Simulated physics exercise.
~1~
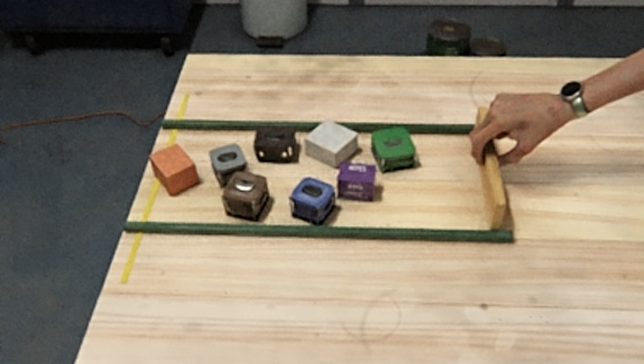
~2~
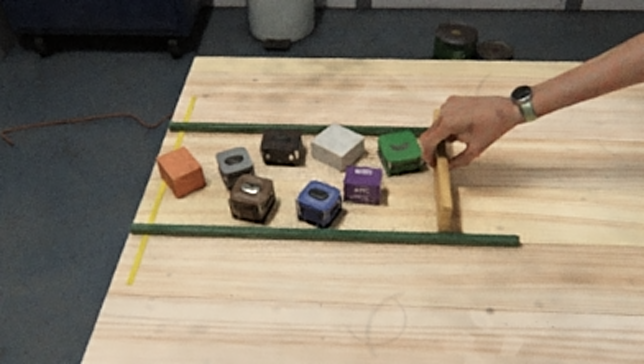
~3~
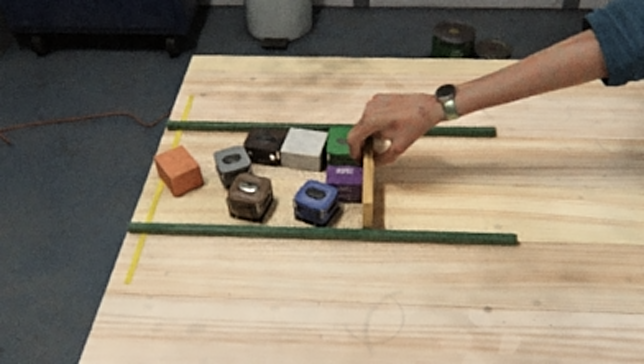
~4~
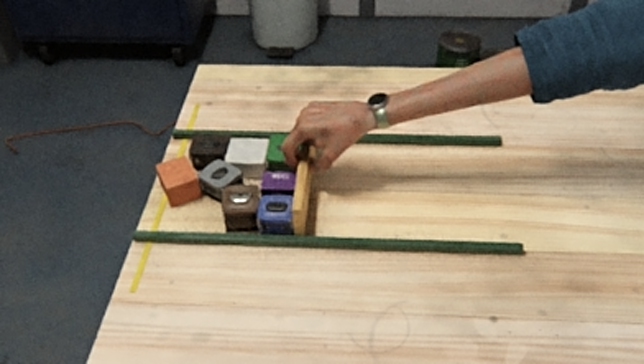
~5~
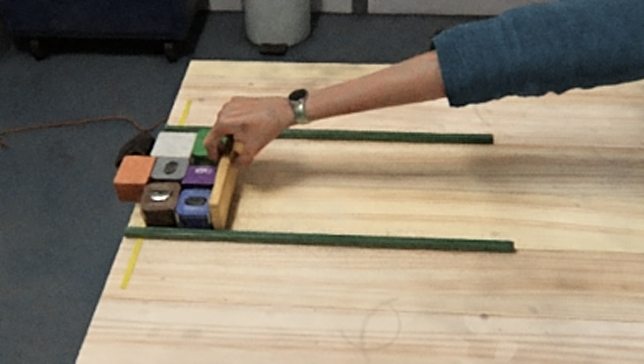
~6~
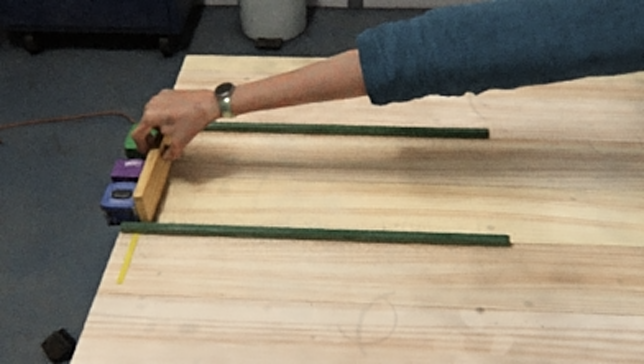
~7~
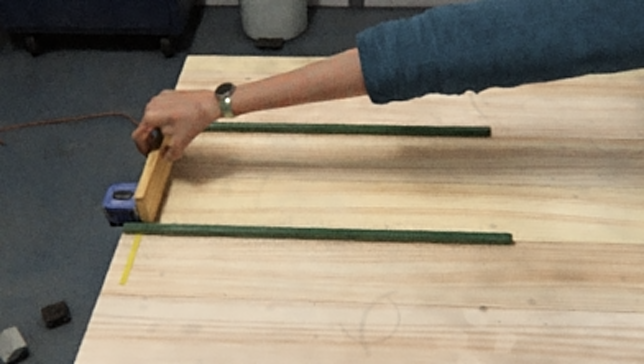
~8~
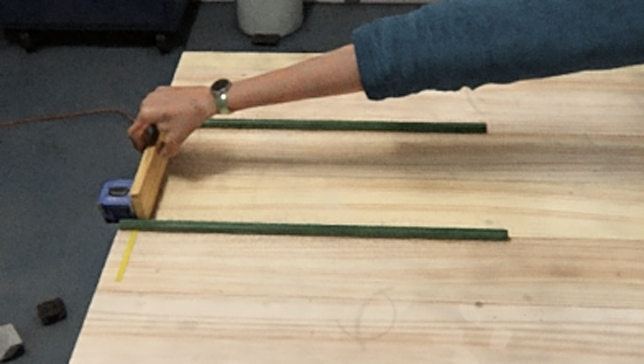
At the start, a hand holds an upright wooden board at the right of a channel between two green rails, with a jumble of small coloured blocks and cases to its left. The hand slides the board left, and it gathers the green, purple and white pieces first. Soon the blue, brown and grey ones are pushed along too, packed together against the orange block. The cluster crosses the yellow tape and pieces begin tipping off the table's end. The board stops near the tape, with most pieces gone, some seen on the floor, and only the blue case left, overhanging the edge.
